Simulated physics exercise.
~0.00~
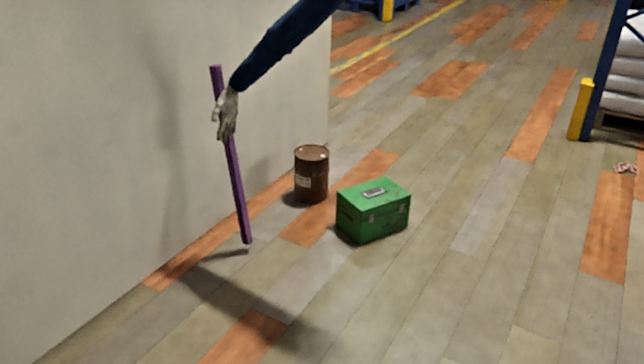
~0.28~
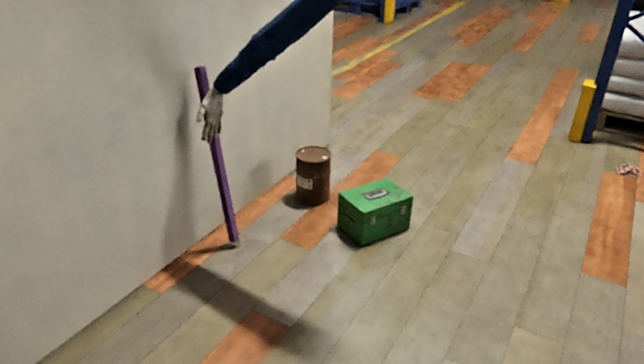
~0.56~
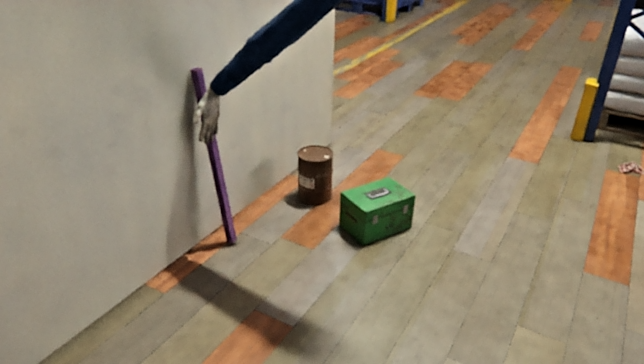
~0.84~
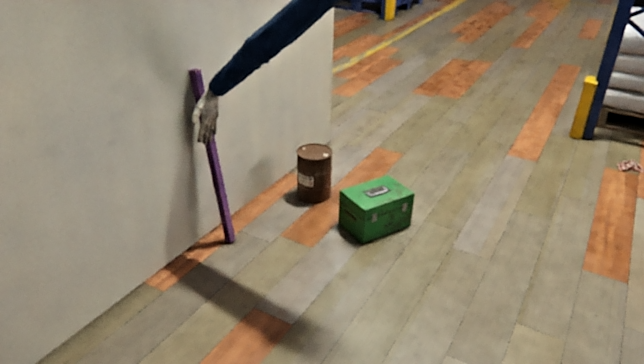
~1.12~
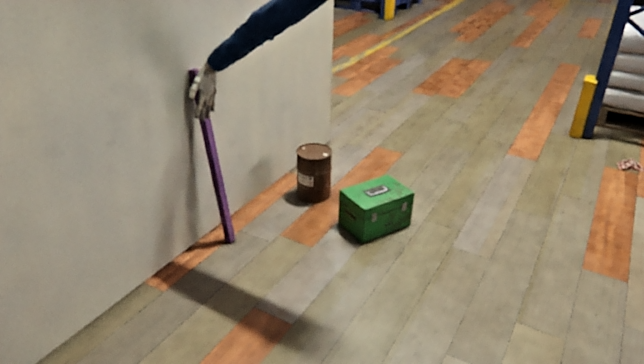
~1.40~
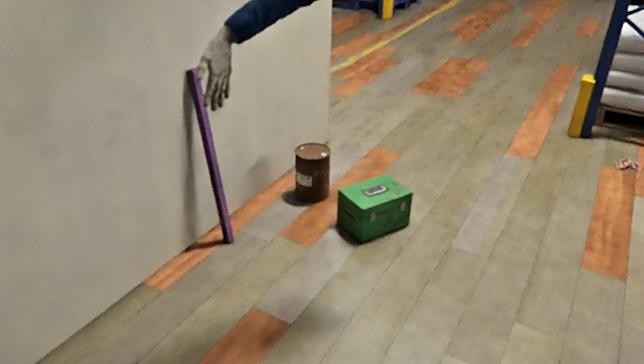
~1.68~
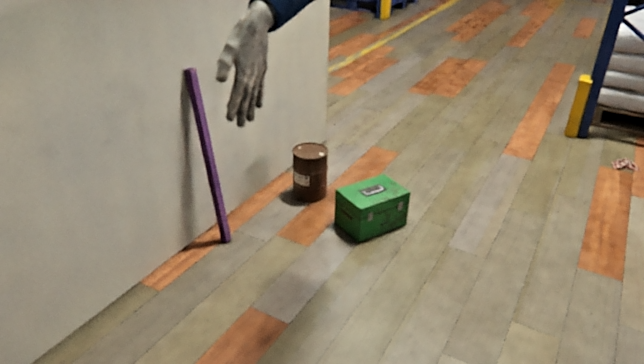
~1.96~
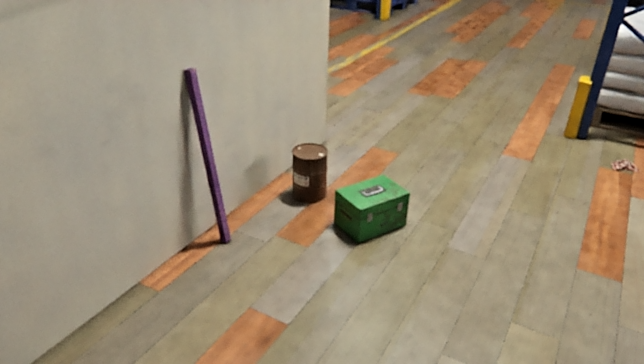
A purple pole is held upright by a gloved hand on a dark-blue-sleeved arm beside a pale wall, seen from above at a slight angle by a gently swaying camera in a warehouse-like space. To its right on the grey and orange plank floor stand a brown canister and, nearer, a green toolbox, with shelving at the far right. The hand moves the pole a little left until it leans on the wall. It slides up to the pole's top, lets go and draws back out of view. The pole stays leaning, and the canister and toolbox remain in place.
